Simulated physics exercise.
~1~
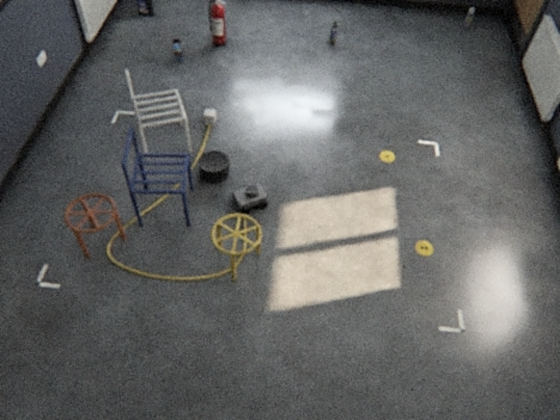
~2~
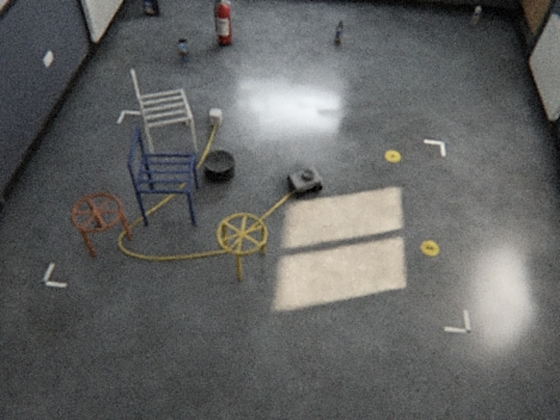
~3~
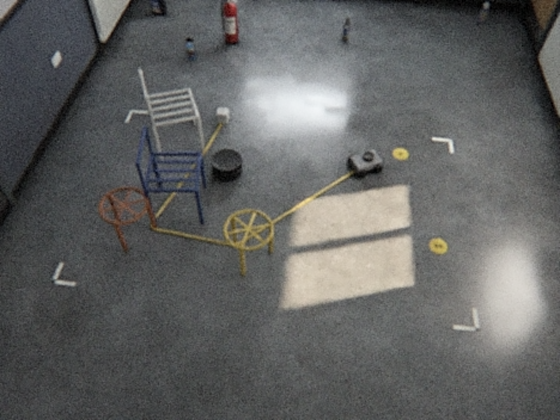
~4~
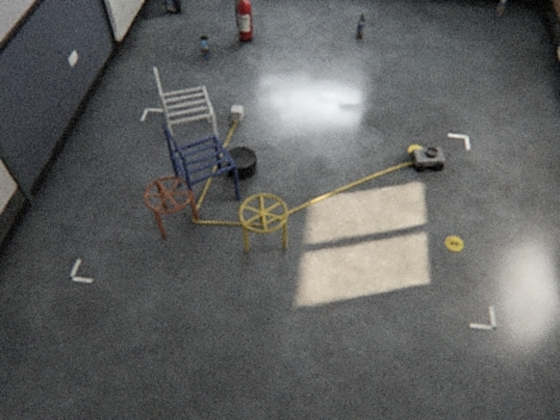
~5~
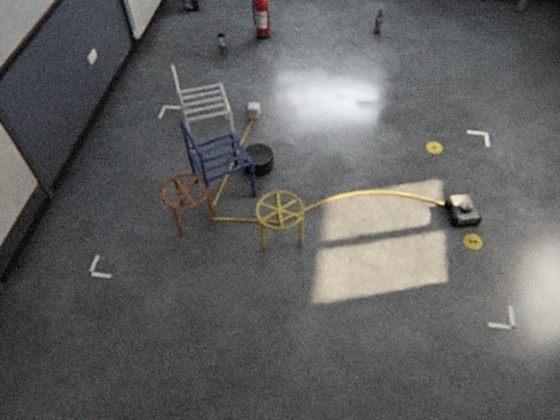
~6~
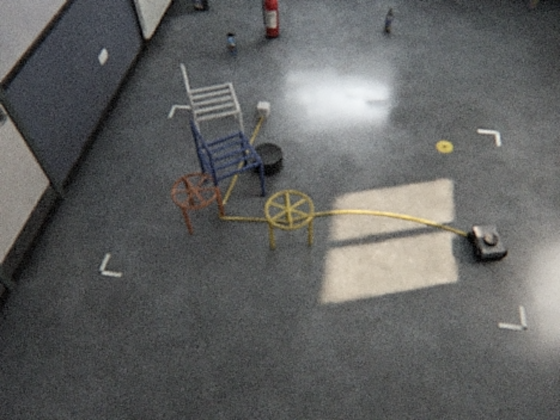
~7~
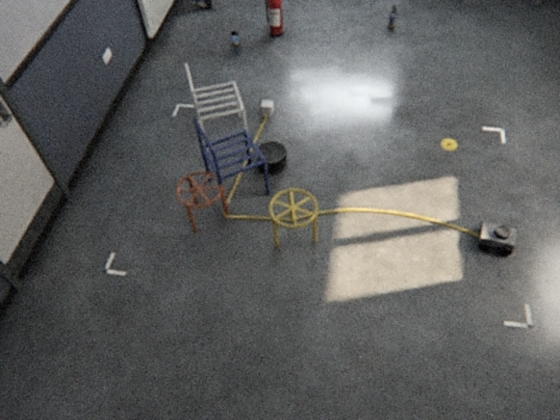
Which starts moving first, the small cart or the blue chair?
The small cart starts moving first. The blue chair shifts only later, after the cart has pulled the yellow cord well to the right.
